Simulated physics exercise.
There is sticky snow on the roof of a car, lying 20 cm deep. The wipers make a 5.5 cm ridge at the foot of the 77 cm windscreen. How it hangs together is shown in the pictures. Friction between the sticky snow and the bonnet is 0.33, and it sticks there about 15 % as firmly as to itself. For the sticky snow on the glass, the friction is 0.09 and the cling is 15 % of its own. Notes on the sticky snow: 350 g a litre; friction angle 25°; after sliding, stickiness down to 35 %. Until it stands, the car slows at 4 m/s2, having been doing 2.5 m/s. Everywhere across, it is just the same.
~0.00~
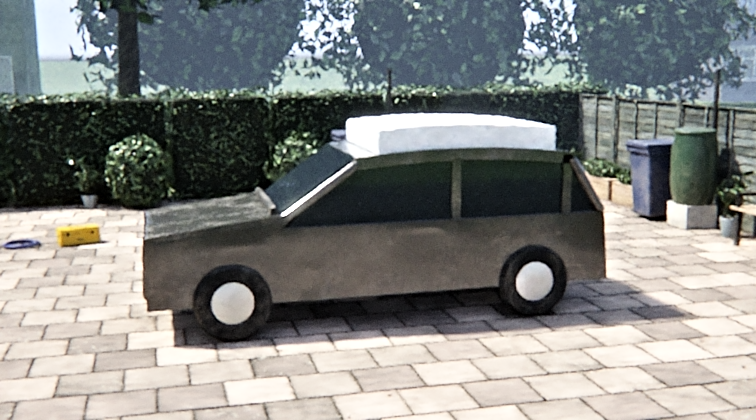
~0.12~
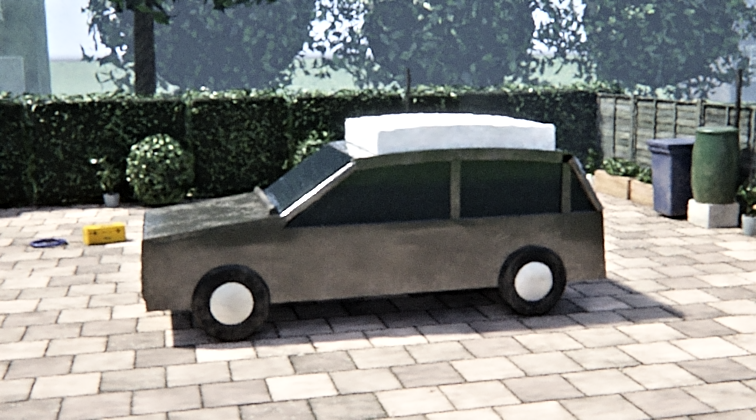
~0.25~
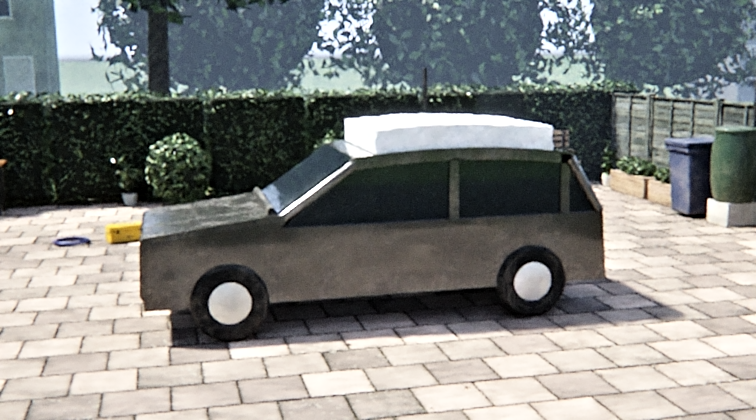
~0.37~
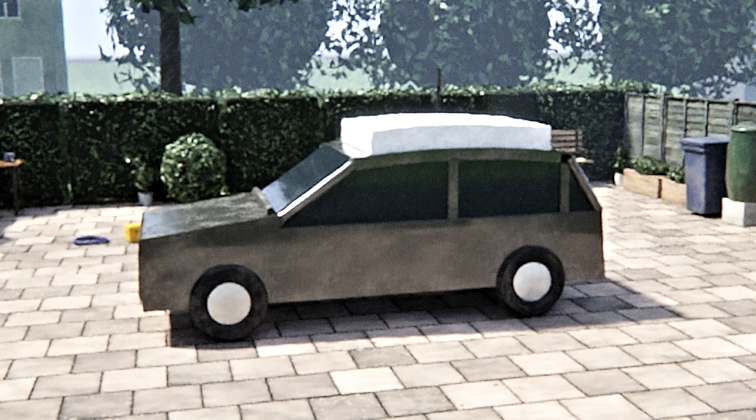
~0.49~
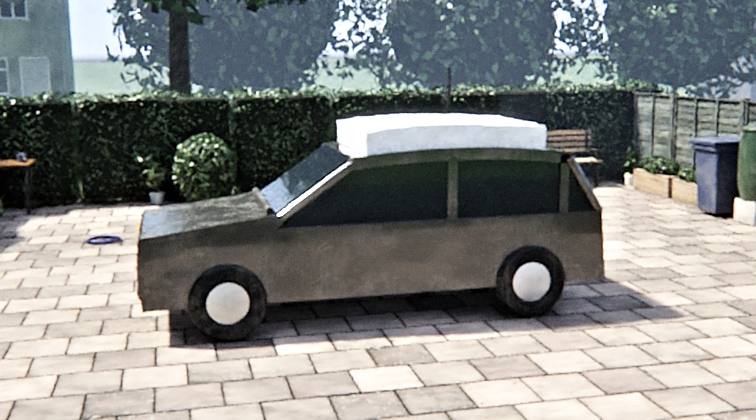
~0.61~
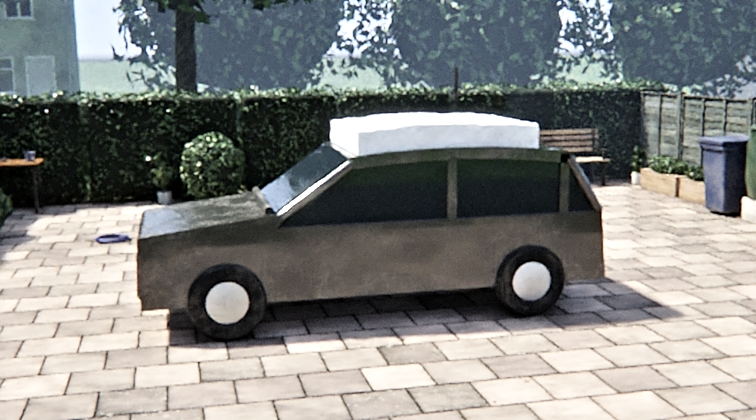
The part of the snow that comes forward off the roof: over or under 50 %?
Result: Forward part off the roof falls short of the 50 % mark.
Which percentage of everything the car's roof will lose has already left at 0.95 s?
Roughly 80 percent.
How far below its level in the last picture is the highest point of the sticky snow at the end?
The gap comes to roughly 0 centimetres.
After 0.95 s, 88 % of the snow is on the roof, 12 % on the glass, none on the bonnet and none has gone off the nose.
After 1.34 s, 84 % of the snow is on the roof, 10 % on the glass, 6 % on the bonnet and none has gone off the nose.
After 1.73 s, 84 % of the snow is on the roof, 6 % on the glass, 9 % on the bonnet and none has gone off the nose.
After 2.12 s, 84 % of the snow is on the roof, 6 % on the glass, 8 % on the bonnet and 1 % has gone off the nose.
After 2.50 s, at the end, 84 % of the snow is on the roof, 6 % on the glass, 7 % on the bonnet and 2 % has gone off the nose.
